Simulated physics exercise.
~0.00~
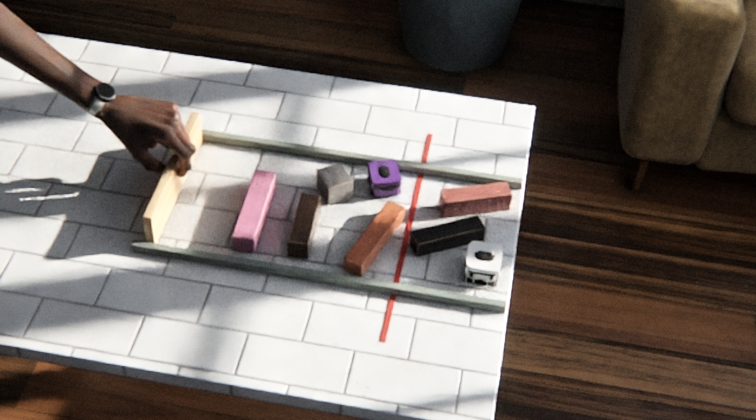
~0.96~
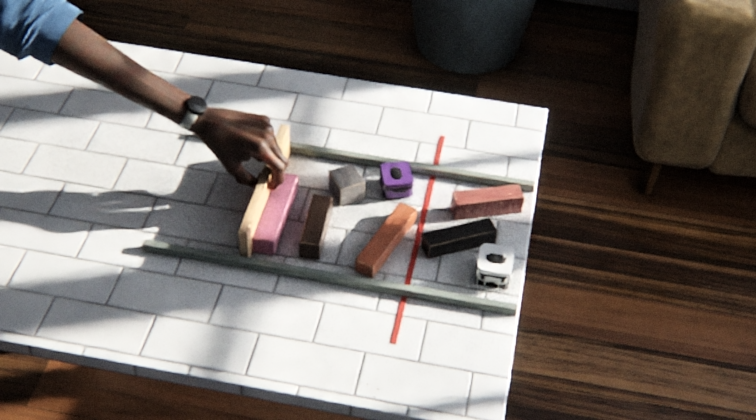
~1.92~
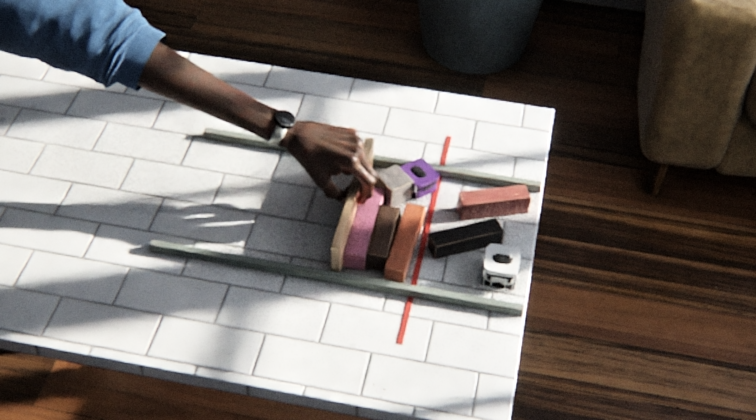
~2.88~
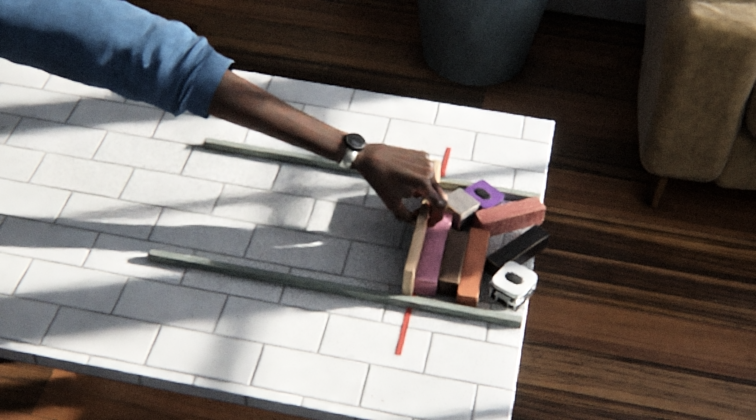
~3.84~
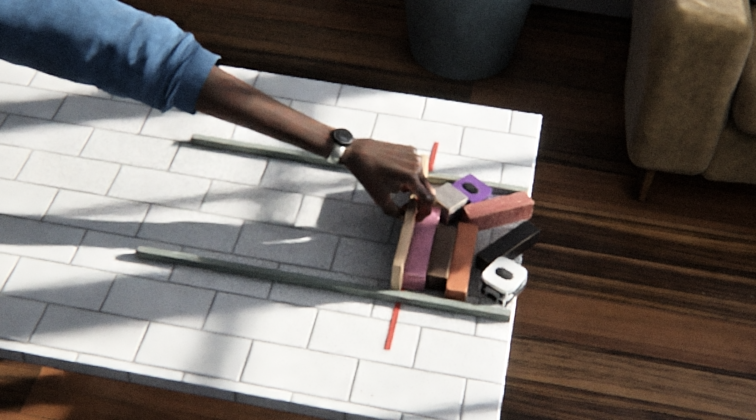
On a white tiled table, a hand slides a board right, bunching blocks near the edge.
